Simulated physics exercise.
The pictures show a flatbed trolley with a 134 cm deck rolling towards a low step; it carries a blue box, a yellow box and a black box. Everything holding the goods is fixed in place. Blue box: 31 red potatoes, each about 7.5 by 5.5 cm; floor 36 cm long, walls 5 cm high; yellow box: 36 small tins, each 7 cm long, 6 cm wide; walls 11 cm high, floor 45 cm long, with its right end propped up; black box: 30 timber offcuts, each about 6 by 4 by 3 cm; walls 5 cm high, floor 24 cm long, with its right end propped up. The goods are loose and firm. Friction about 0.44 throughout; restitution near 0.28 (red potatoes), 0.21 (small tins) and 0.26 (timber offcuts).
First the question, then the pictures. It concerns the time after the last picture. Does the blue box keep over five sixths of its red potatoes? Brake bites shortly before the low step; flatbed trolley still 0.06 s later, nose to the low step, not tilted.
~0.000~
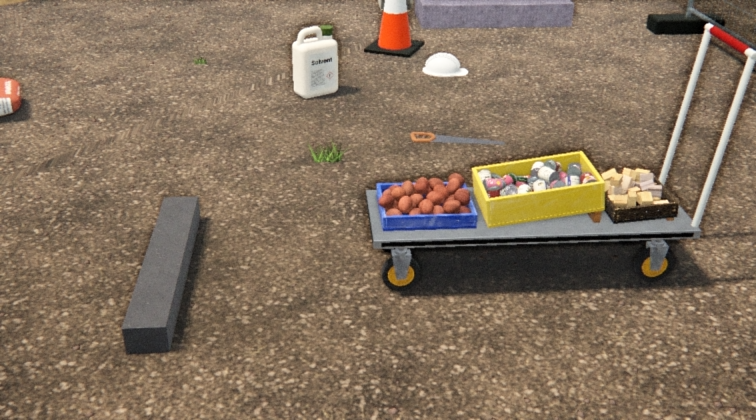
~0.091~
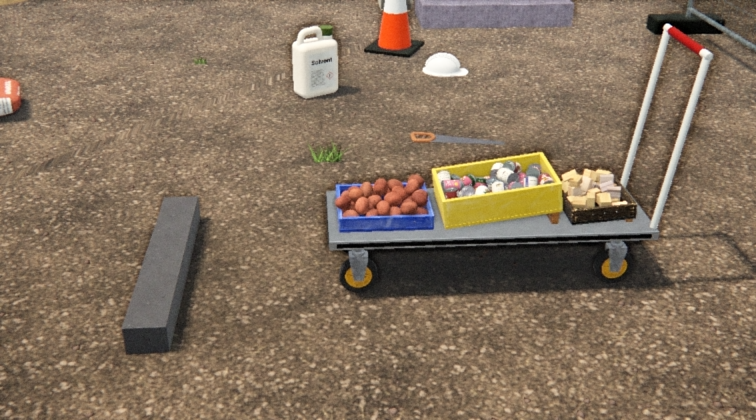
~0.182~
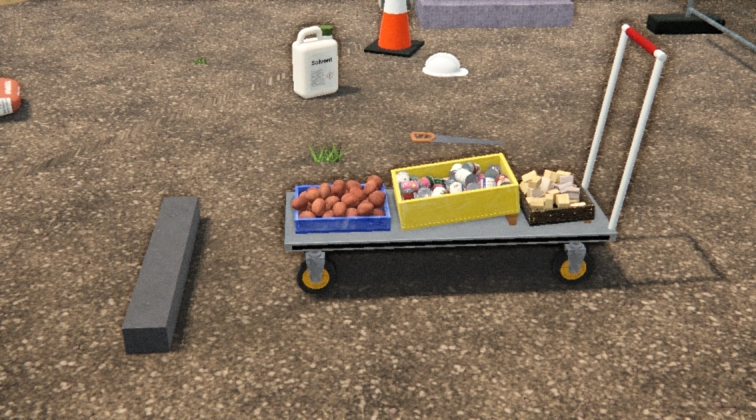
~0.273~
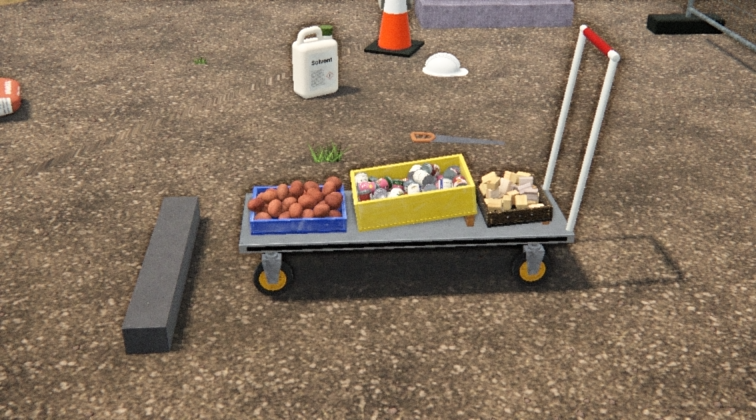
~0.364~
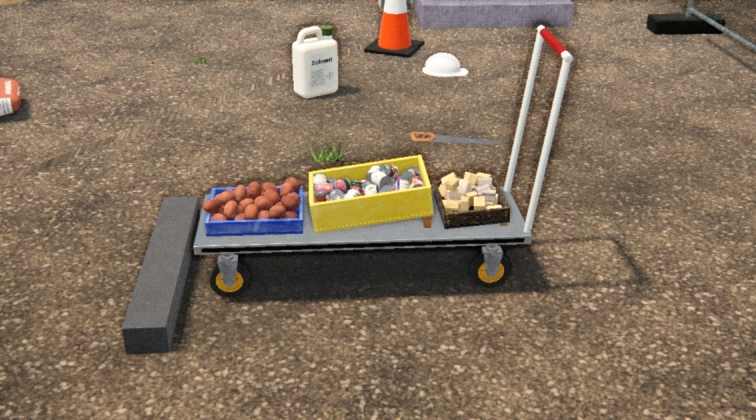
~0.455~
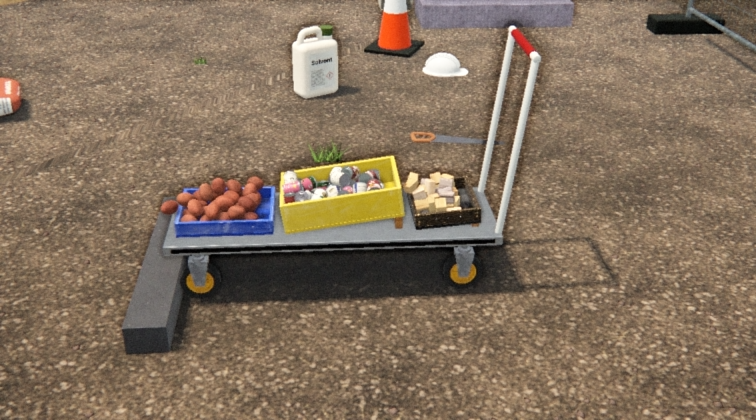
No, it loses over a sixth.
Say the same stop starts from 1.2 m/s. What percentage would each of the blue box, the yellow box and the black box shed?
Then the blue box sheds 10 per cent of its load, the yellow box 0 per cent, and the black box 10 per cent.
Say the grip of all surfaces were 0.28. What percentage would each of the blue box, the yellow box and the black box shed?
Blue box 30%, yellow box 0%, black box 10%.
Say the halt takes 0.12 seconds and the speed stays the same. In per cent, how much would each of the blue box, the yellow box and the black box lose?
With that change, blue box 20 per cent, yellow box 0 per cent, black box 20 per cent.
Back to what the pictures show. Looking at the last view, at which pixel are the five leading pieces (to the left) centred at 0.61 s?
Their mean place is roughly (155, 216) in the last picture.
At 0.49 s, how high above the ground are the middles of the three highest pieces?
Roughly 44 centimetres.
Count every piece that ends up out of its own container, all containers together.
Taken together it comes to about 16.
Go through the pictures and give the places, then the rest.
In the first frame (we follow the rim corner now nearest the camera), blue box at (386, 217); black box at (617, 209); 82 cm still to roll; nothing out yet.
The second frame shows blue box at (342, 218); black box at (575, 210); 64 cm still to roll.
The third frame shows blue box at (298, 219); black box at (533, 211); 47 cm still to roll.
The fourth frame shows blue box at (253, 221); black box at (490, 212); 29 cm still to roll.
The fifth frame shows blue box at (208, 222); black box at (447, 214); 12 cm still to roll.
The sixth frame shows blue box at (178, 223); black box at (418, 215); stopped; 1 out, the lowest potato at (170, 208).
After 0.49 s, 2 of 31 out of the blue box, 0 of 36 out of the yellow box and 2 of 30 out of the black box.
After 0.61 s, 6 of 31 out of the blue box, 0 of 36 out of the yellow box and 2 of 30 out of the black box.
After 0.84 s, 10 of 31 out of the blue box, 0 of 36 out of the yellow box and 3 of 30 out of the black box.
Outcome (at 1.35 s), 10 of 31 out of the blue box, 1 of 36 out of the yellow box and 4 of 30 out of the black box. Asked share, 10 of 31, 32 per cent.
